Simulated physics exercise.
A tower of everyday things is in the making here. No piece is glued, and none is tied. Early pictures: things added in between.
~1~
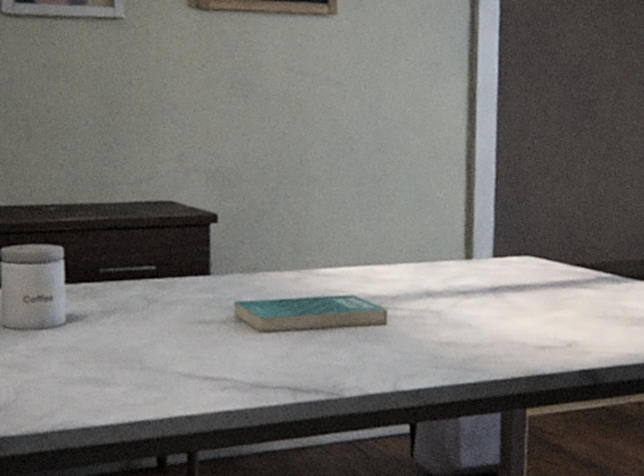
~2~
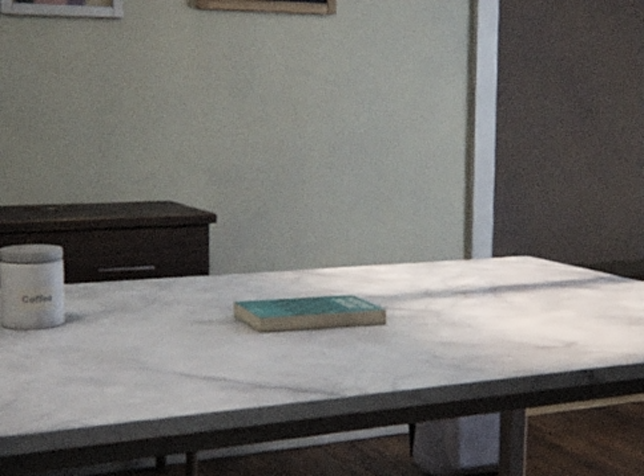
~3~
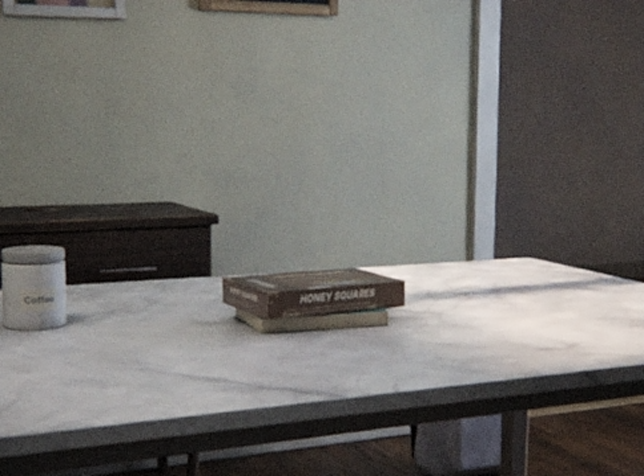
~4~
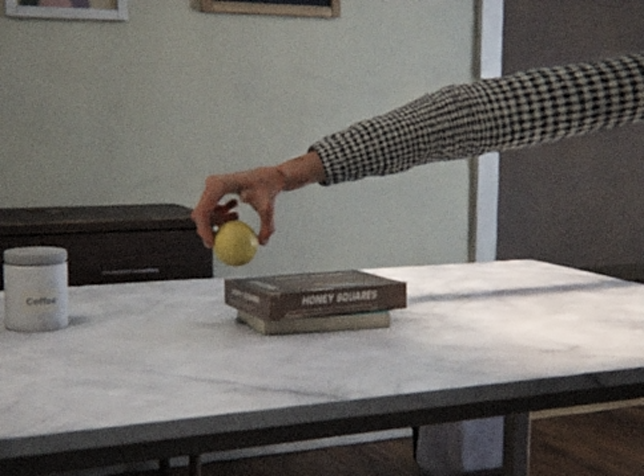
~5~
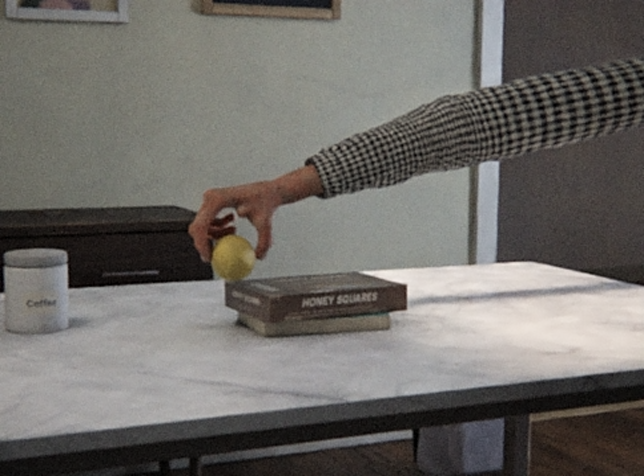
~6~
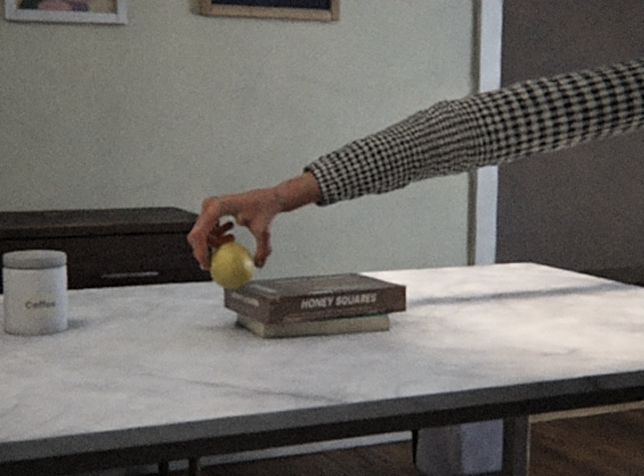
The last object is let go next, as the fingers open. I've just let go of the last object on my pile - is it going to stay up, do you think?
No - it is going to lose a part.
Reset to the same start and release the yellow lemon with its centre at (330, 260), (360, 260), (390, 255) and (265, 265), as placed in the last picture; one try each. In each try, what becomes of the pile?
Outcomes in order: No collapse, no collapse, a collapse, no collapse.
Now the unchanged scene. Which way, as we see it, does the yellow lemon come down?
Observed: The object is displaced in the leftward direction.
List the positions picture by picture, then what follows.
In the first frame, the last thing is not in view yet; white jar (33, 286).
In the second frame, the last thing is not in view yet.
In the third frame, the last thing is not in view yet; white jar (34, 287).
The fourth frame shows still above its spot; yellow lemon (236, 244); brown packet (315, 293).
The fifth frame shows still above its spot; yellow lemon (233, 258); white jar (36, 291).
The sixth frame shows in place under the hand; yellow lemon (232, 266); brown packet (314, 297).
Then, 0.20 s after the last picture, yellow lemon rolled a little near (225, 275).
Then, 0.30 s after the last picture, yellow lemon now fallen.
Then, 0.40 s after the last picture, nothing new.
At rest, fallen, yellow lemon; the other 4 in place. Seen from the same camera at the end, yellow lemon near (201, 312). The pile loses its balance.
